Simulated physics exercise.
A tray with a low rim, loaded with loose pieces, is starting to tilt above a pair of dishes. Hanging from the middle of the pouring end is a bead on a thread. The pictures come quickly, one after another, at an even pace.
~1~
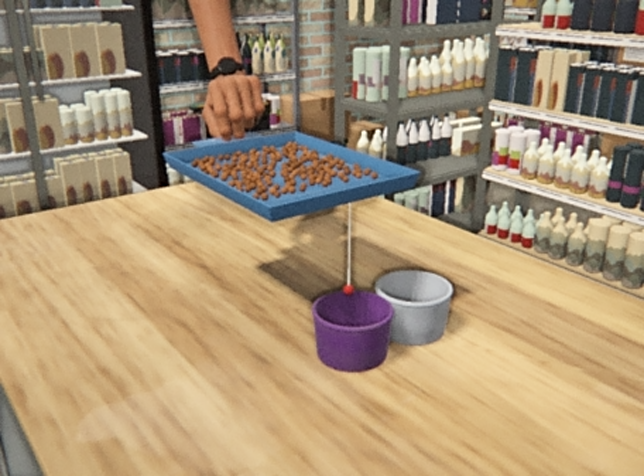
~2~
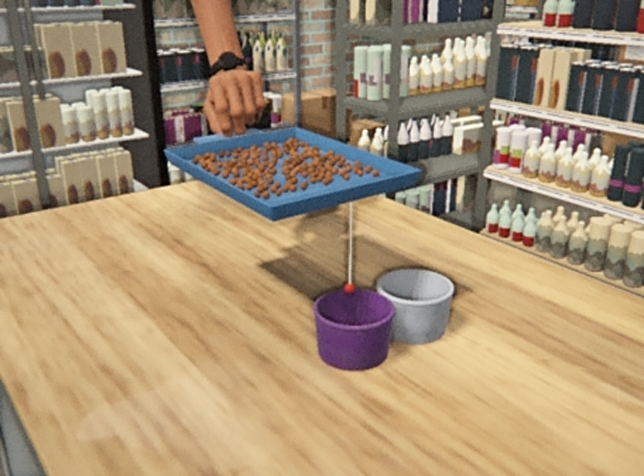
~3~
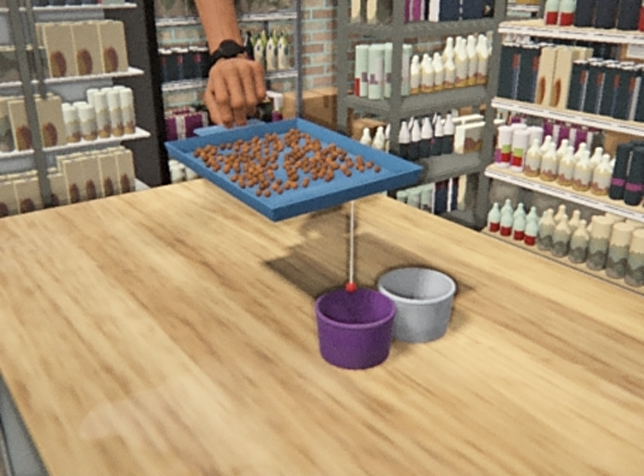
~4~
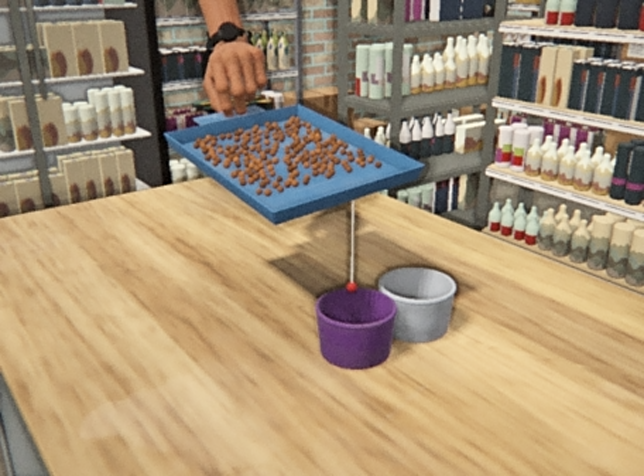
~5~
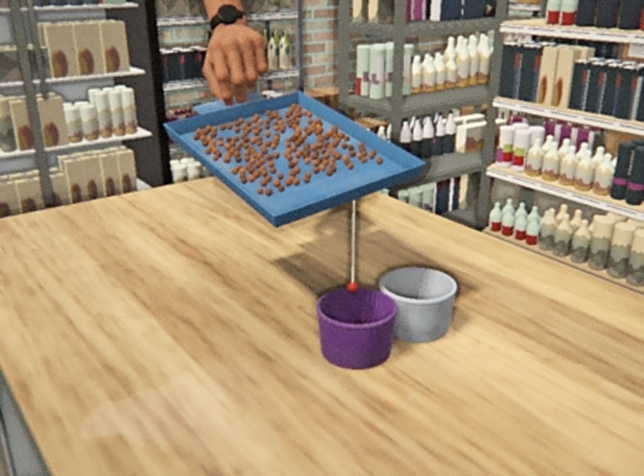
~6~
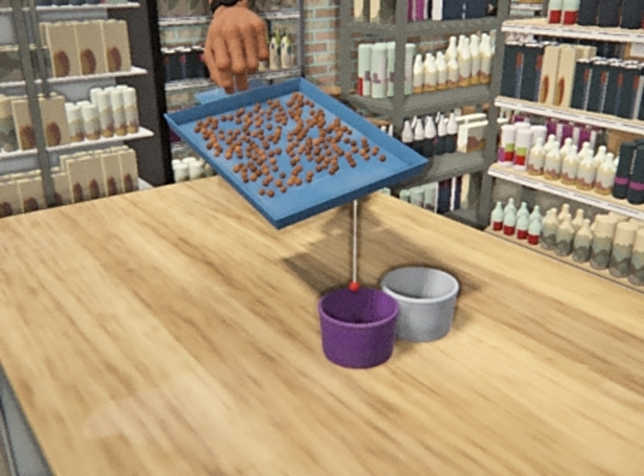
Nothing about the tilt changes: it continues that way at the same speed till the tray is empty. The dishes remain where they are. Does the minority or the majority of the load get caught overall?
The minority of it gets caught.
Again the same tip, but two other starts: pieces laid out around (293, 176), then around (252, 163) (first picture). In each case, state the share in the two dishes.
Around 0 in a hundred the first time, around 0 in a hundred the second.
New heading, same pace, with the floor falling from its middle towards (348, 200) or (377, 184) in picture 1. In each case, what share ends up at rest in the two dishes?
Roughly 40 percent first and 90 percent second.
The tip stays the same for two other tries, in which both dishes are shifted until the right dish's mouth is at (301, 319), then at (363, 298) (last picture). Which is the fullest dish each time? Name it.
Well, first the one further right, then the one further left.
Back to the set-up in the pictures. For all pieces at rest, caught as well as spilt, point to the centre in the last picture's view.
Resting centre, last picture - approx. (289, 398).
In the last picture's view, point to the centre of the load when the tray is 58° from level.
At about (296, 208).
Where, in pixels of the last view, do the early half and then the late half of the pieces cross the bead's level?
Near (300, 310) to start, and near (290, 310) afterwards.
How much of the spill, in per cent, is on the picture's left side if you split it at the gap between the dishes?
I'd guess close to 90 %.
Shortly afterwards, tray tipped steeply; the bulk on the tray; only a few outside both; a little in the air.
Next, tray tipped right over; near a quarter on the tray; only a few in the left dish; near half outside both; near a quarter in the air.
Some moments later, tray tipped past a quarter turn; only a few in the left dish; all but a few outside both.
In the end, tray tipped past a quarter turn; only a few in the left dish; none at all in the right dish; all but a few outside both.
